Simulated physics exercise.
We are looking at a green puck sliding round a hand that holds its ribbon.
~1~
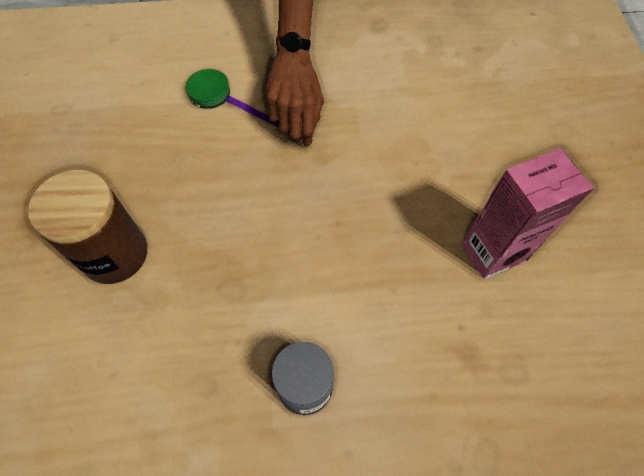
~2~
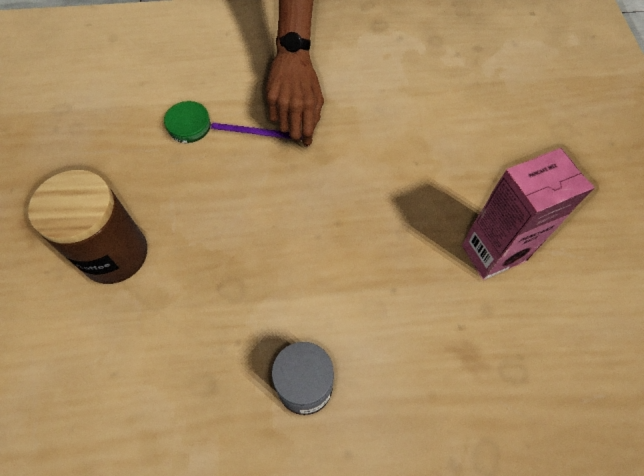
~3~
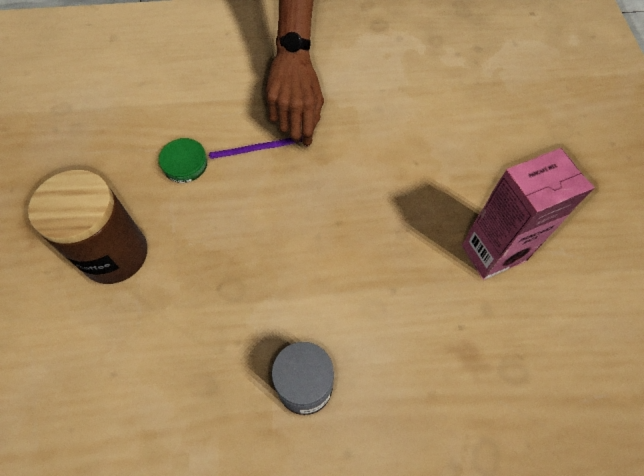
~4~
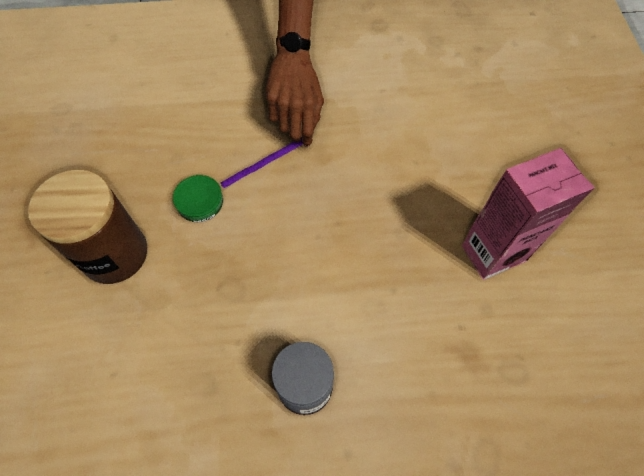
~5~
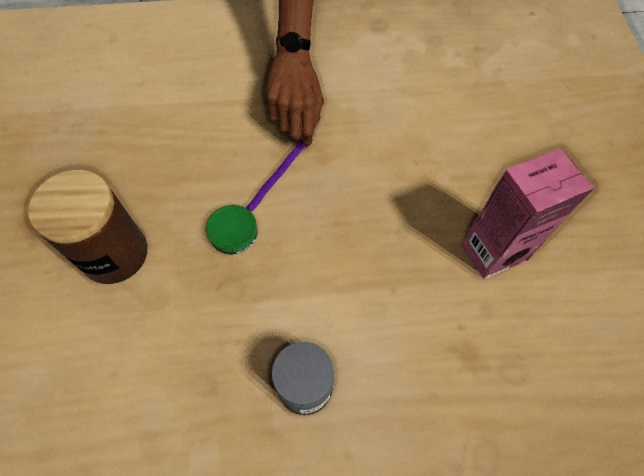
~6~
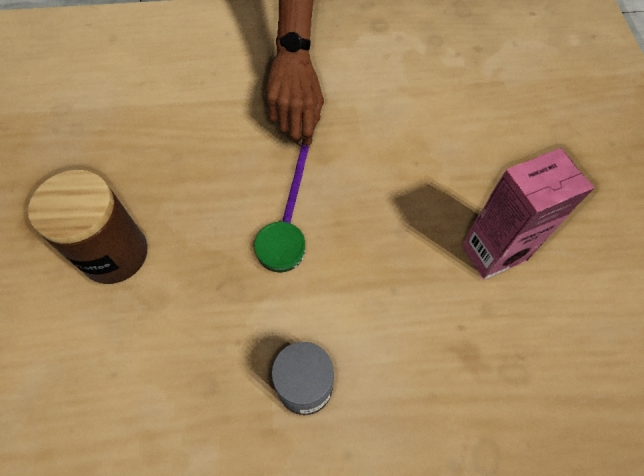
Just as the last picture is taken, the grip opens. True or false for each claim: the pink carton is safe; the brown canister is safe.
Pink carton: False; brown canister: True.
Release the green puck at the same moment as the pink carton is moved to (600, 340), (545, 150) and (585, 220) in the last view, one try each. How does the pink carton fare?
Clear / clear / hit.
Then, 0.08 s past the final frame, puck near (383, 251).
Then, 0.20 s past the final frame, puck near (466, 258); pink carton pushed aside.
When it is over, puck near (469, 260); pink carton pushed aside. The pink carton gets hit and the brown canister escapes it.
